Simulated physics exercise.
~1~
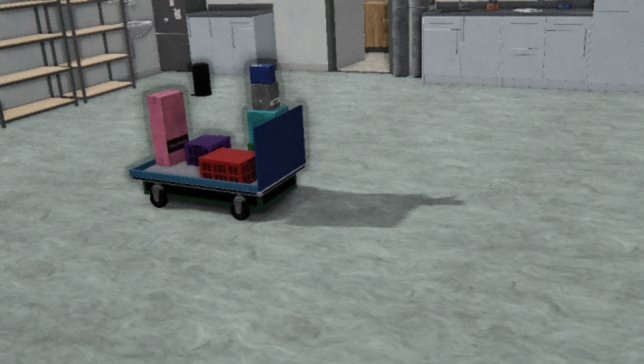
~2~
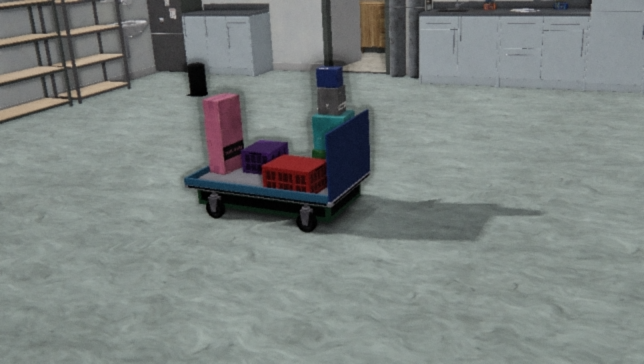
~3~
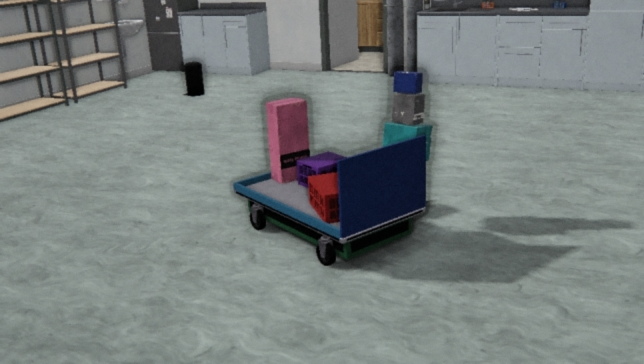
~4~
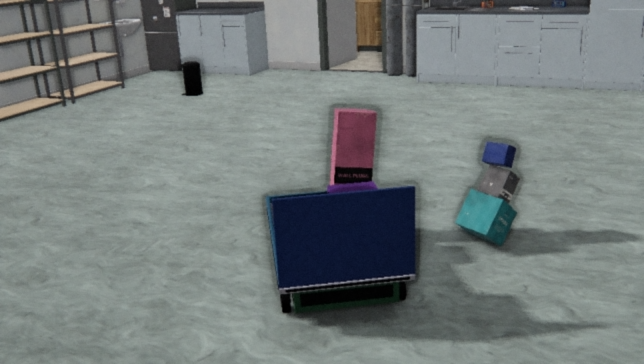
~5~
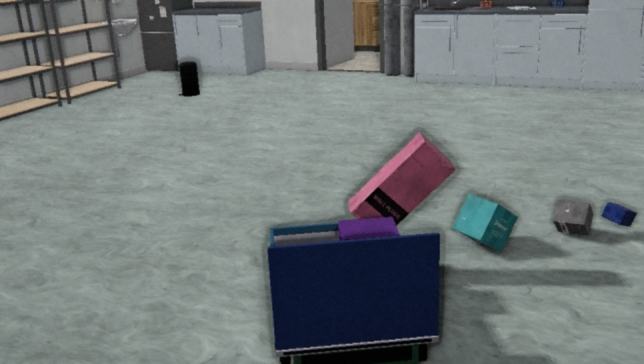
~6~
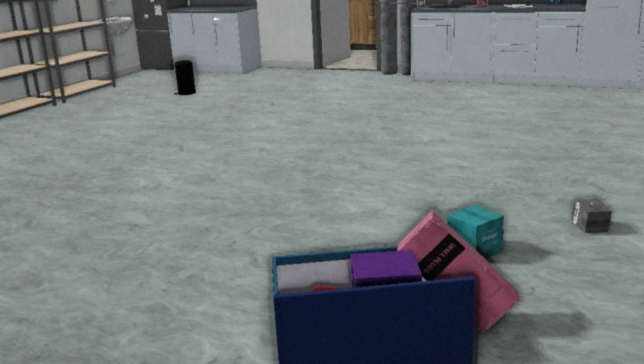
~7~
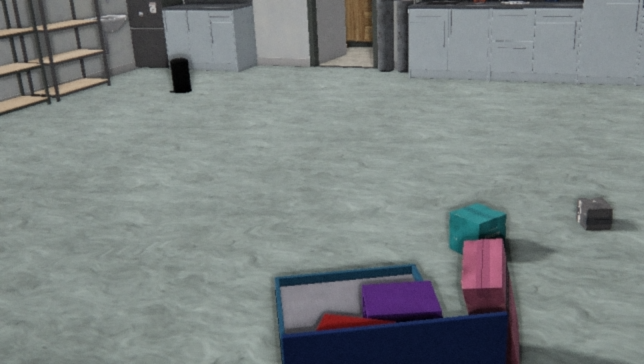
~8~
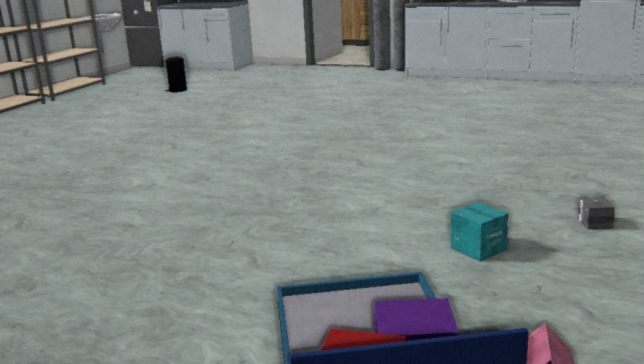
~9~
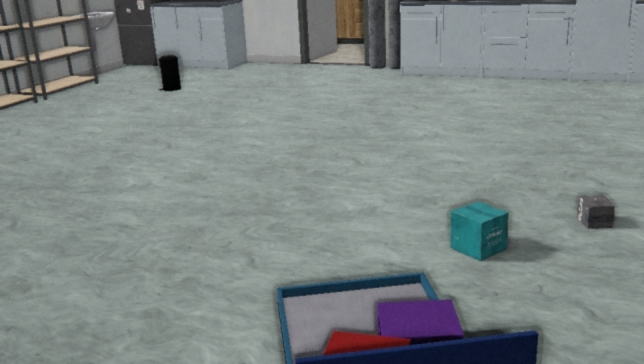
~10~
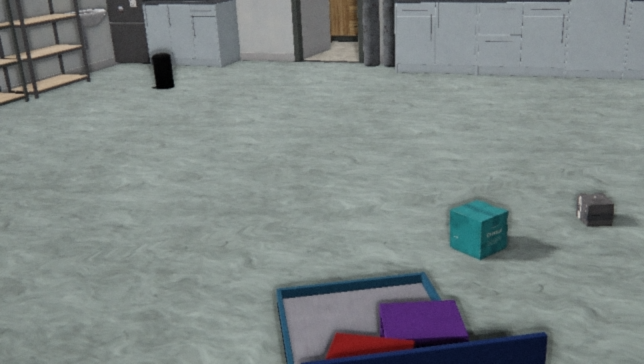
A loaded cart rolled right and swung toward the viewer, shedding a stack of turquoise, grey and blue boxes before its tall pink box toppled off too, and it ended with the red and purple crates aboard, turquoise and grey boxes lying behind.
